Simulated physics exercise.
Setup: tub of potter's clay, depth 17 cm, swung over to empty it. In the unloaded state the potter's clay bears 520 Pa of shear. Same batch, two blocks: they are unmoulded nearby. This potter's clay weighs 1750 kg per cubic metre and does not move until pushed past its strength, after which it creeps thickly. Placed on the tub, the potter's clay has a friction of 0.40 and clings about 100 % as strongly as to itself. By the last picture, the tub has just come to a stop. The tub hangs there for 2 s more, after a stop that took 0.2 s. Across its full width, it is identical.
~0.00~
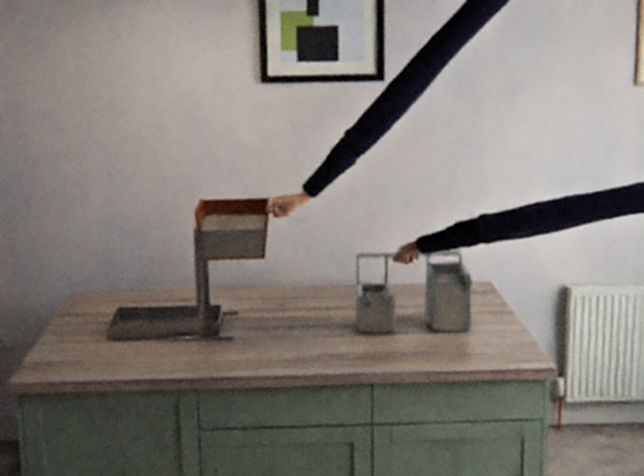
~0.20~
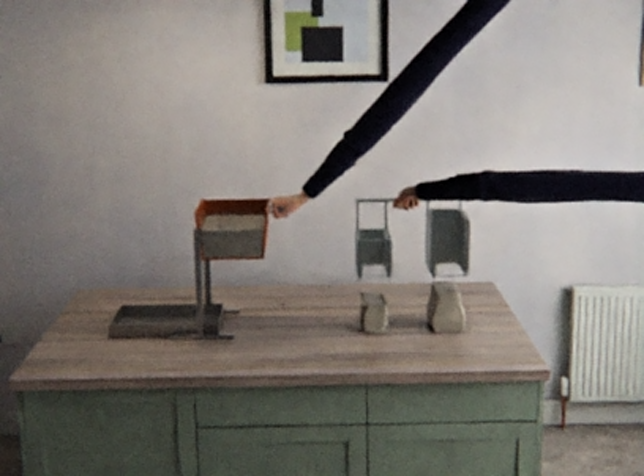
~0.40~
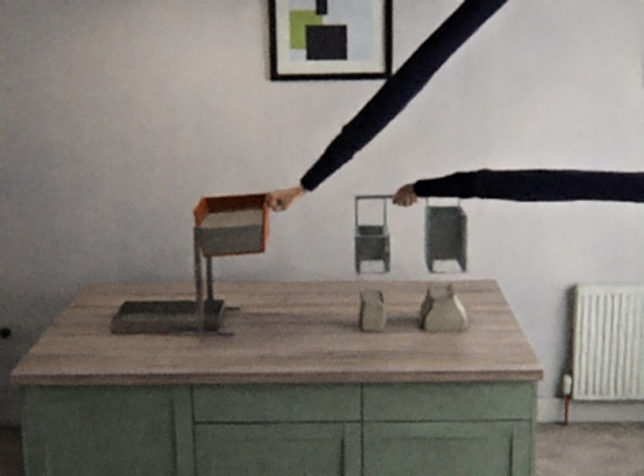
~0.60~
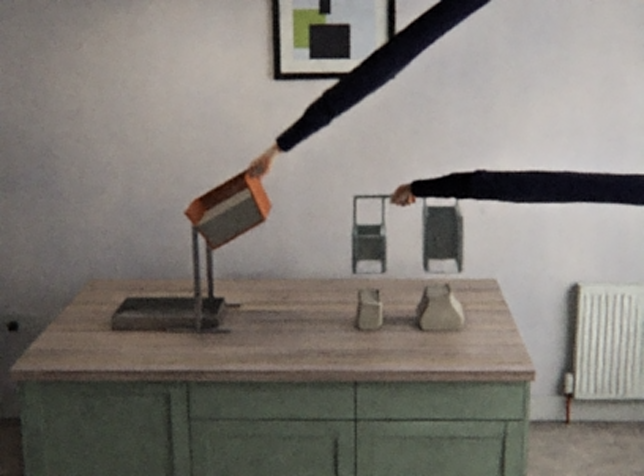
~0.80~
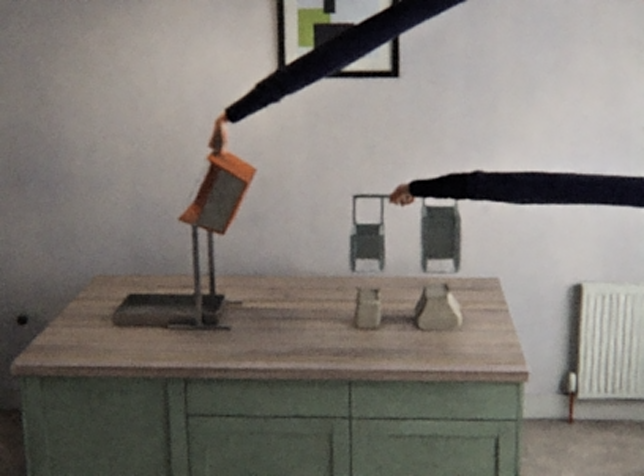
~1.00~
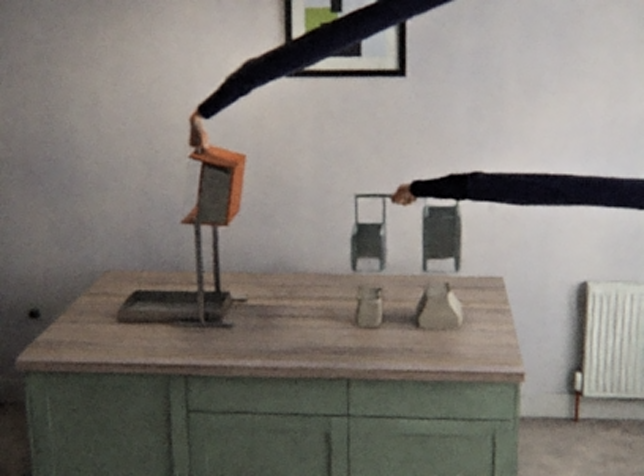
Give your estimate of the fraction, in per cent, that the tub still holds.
The tub still holds about 100 per cent.
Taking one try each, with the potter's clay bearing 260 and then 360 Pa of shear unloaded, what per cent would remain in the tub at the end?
Roughly 60 % followed by roughly 65 %.
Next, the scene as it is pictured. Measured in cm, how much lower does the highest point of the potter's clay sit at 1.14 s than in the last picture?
Around 1 cm below its level in the last picture.
After 1.14 s, the tub is at 81 degrees and holds 100 %.
After 1.31 s, the tub is at 81 degrees and holds 100 %.
After 1.48 s, the tub is at 81 degrees and holds 100 %.
After 1.65 s, the tub is at 81 degrees and holds 100 %.
After 3.00 s, the tub is at 81 degrees and holds 100 %.
